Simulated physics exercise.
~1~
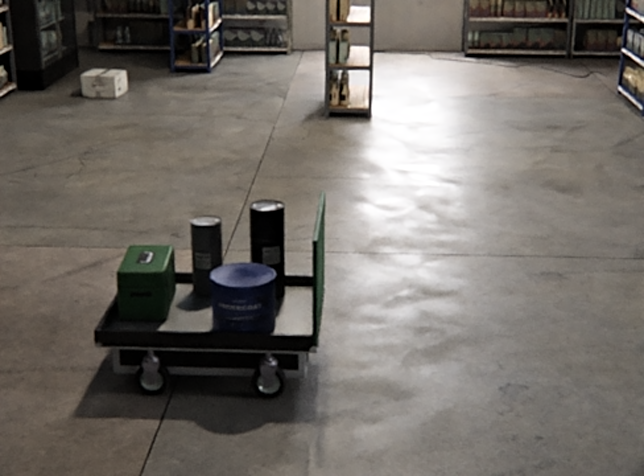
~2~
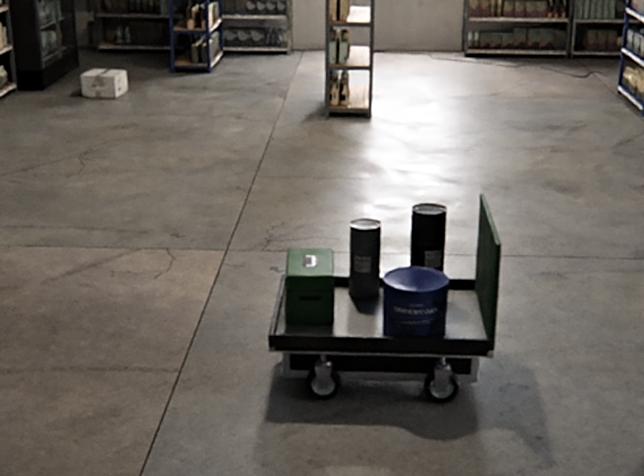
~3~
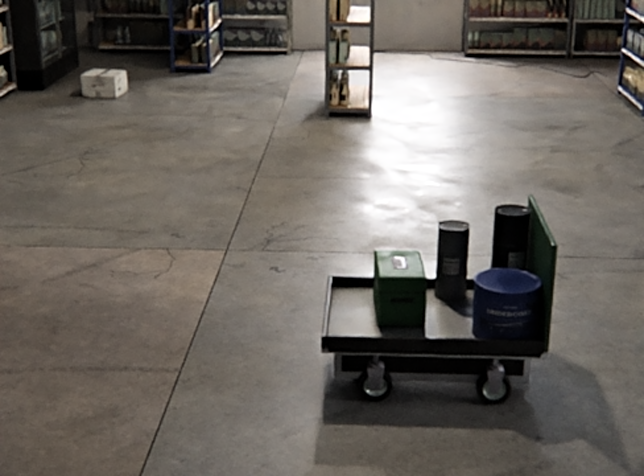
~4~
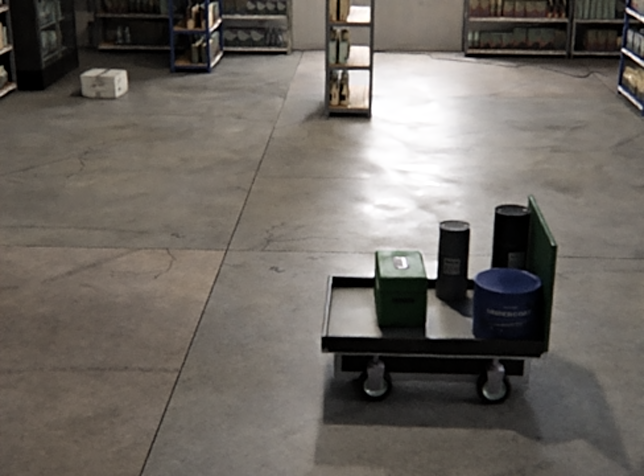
To begin with, a low cart with a tall green board at its right end stands toward the left of a warehouse floor, carrying a green toolbox, a grey canister, a black canister and a blue pail. The cart rolls to the right, and its load rides along in much the same arrangement. It then travels a shorter way farther right, and the toolbox, both canisters and the pail shift forward on the deck toward the board, leaving a wider gap behind the toolbox. Finally, the cart sits still at the right, with all four items upright in their new places.
